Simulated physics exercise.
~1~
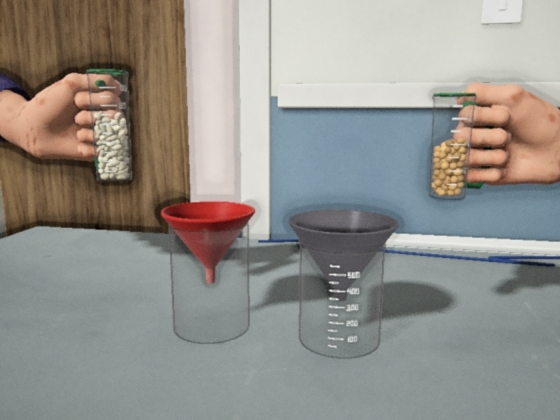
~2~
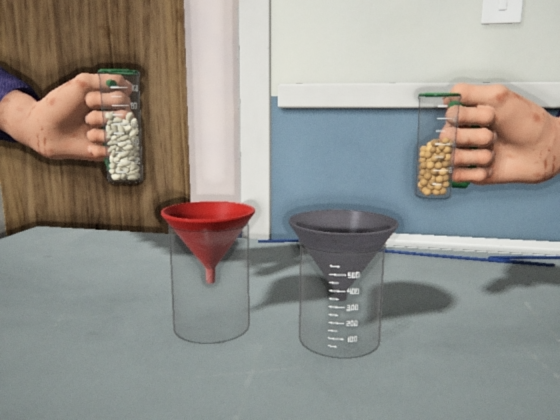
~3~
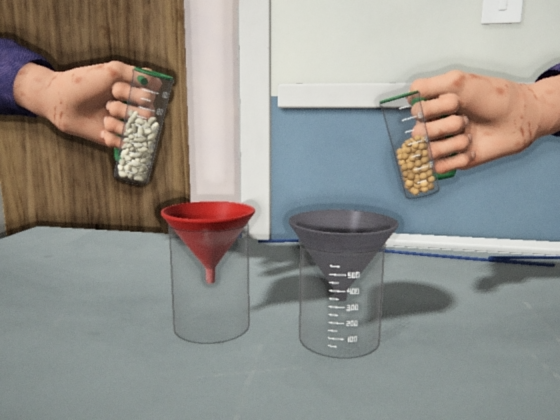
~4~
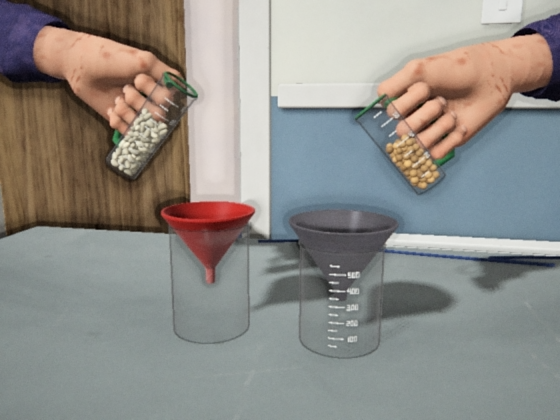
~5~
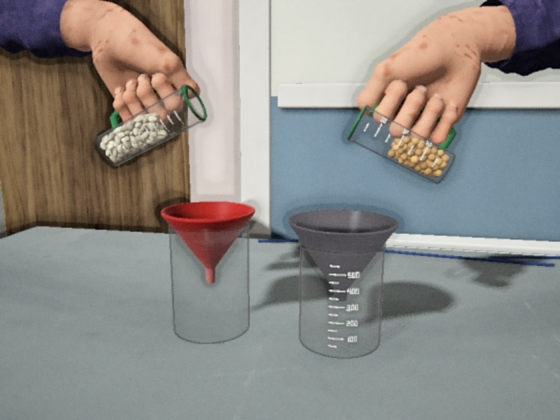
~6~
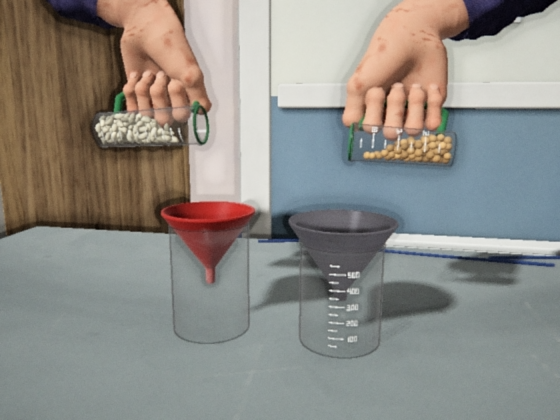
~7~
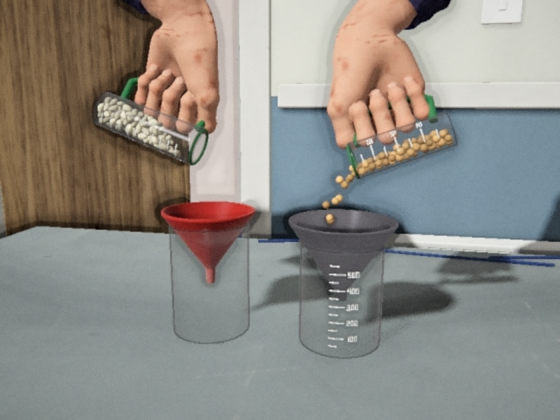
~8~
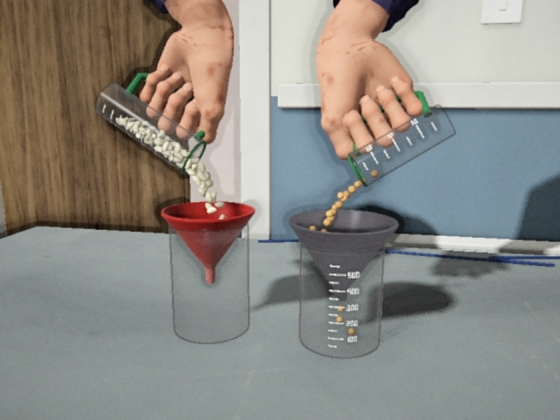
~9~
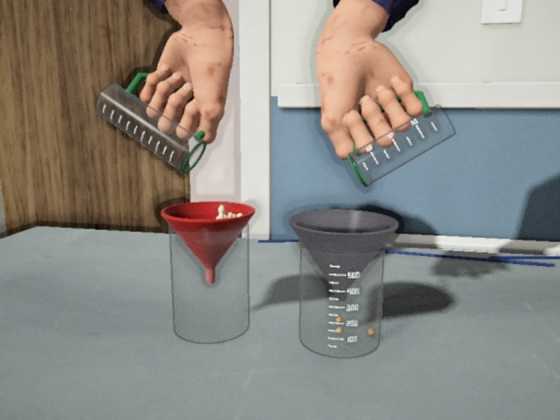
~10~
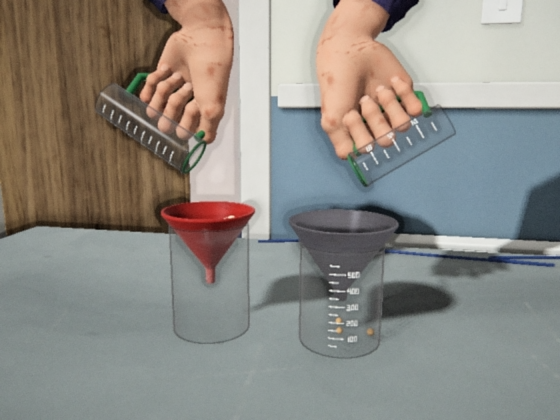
Two hands, one on each side, bring in clear green-rimmed cups, white beans on the left and tan, chickpea-like pieces on the right, above a grey table before a wooden panel and a blue and white wall, seen from the front. Below stand a red funnel at left and a dark grey one at right, each in a clear jar. The hands move inward and tip the cups; the right one spills first, then the left. Both cups empty. The white beans sink from view inside the red funnel, leaving its jar empty, while only a few tan pieces reach the right jar, the rest stuck above.
